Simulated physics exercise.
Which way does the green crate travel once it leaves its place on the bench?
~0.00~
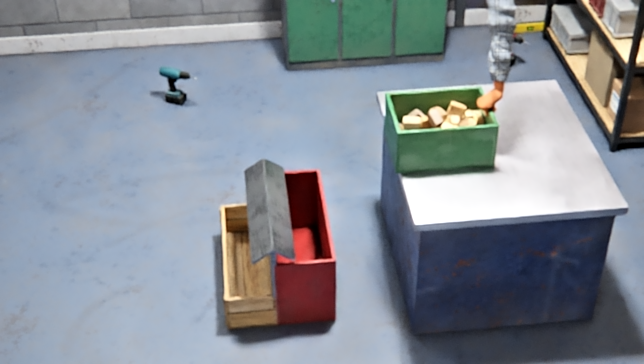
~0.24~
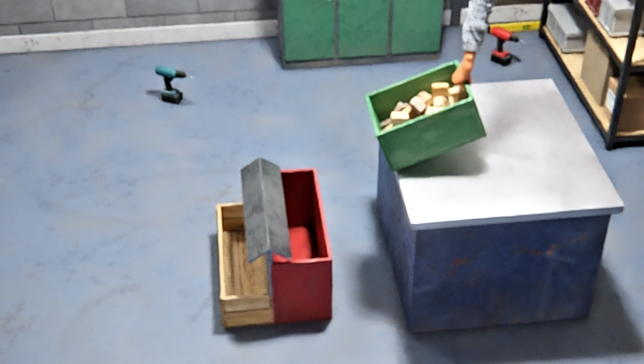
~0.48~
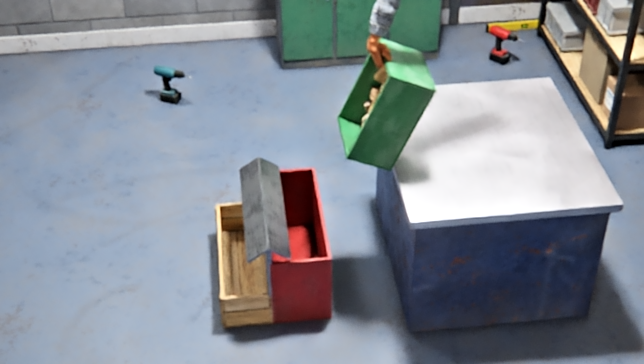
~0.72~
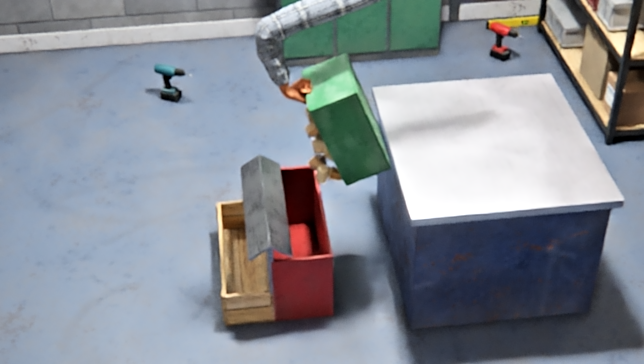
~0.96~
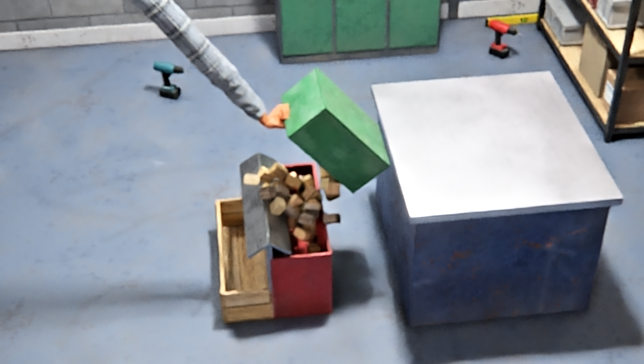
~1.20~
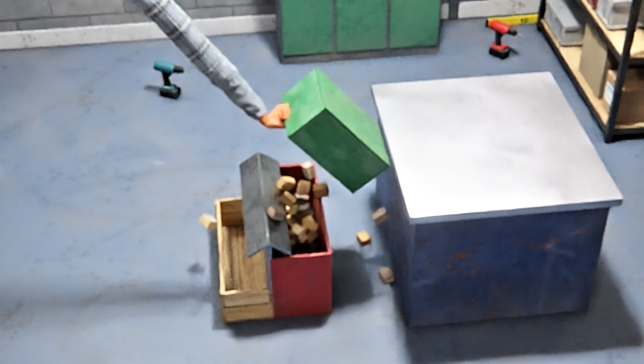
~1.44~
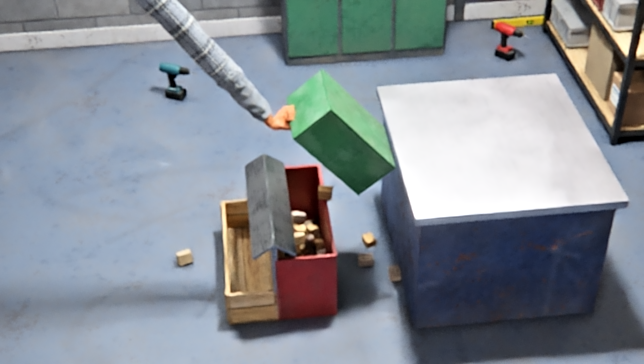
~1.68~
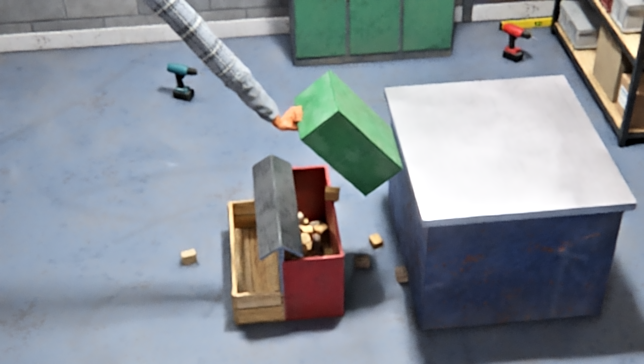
It moves to the left, away from the bench and toward the red tote.
